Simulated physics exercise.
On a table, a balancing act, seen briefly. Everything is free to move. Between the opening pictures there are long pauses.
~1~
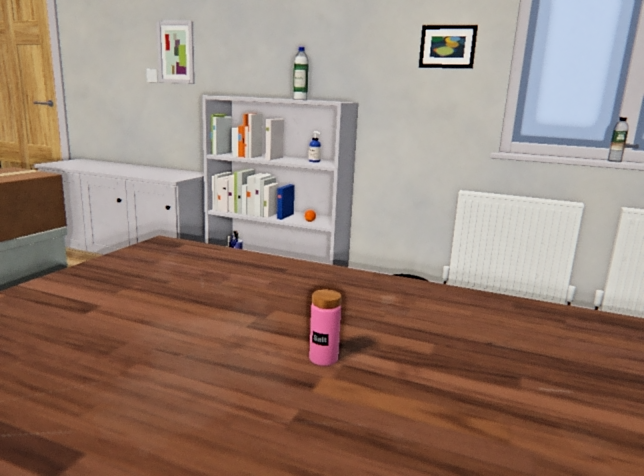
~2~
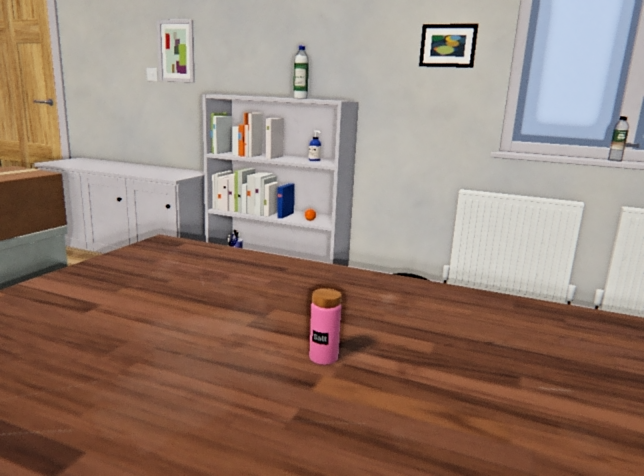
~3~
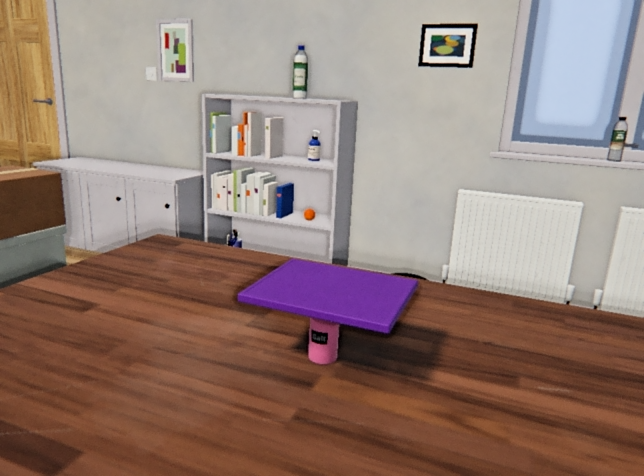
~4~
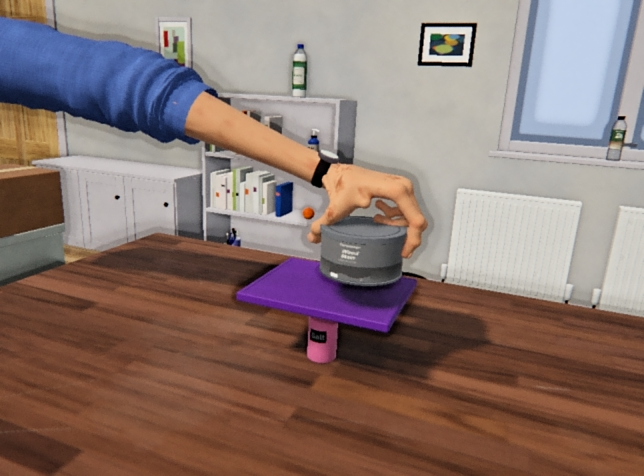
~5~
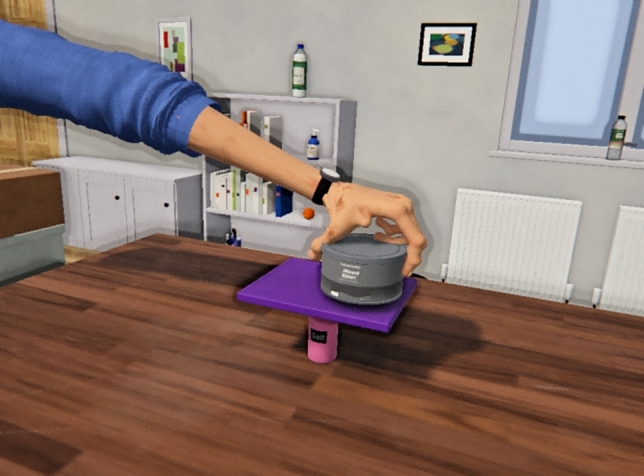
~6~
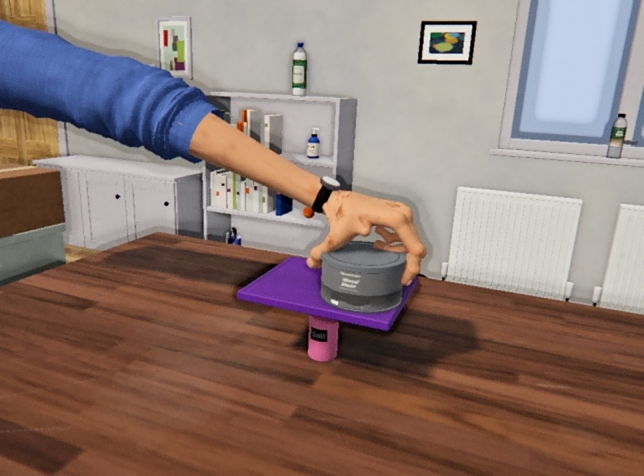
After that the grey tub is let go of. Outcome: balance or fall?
Fall.
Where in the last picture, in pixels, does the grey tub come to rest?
Near (397, 354).
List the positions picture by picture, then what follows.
In the first picture, the last thing is not in view yet; pink shaker (325, 327).
In the second picture, the last thing is not in view yet; pink shaker (325, 326).
In the third picture, the last thing is not in view yet; pink shaker (324, 326).
The fourth picture shows coming down; grey tub (362, 249); pink shaker (323, 325).
The fifth picture shows coming down; grey tub (363, 267); pink shaker (324, 325).
The sixth picture shows in place under the hand; grey tub (362, 275); pink shaker (324, 323).
Then, 0.30 s on from there, grey tub now fallen; purple lid turned 58° from how it was put.
Then, 0.40 s on from there, purple lid on its side.
Then, 0.70 s on from there, as before.
In the end, fallen, grey tub; toppled in the stack, purple lid; pink shaker unmoved. At the end, from the last picture's camera, grey tub near (397, 354). The stack loses its balance.
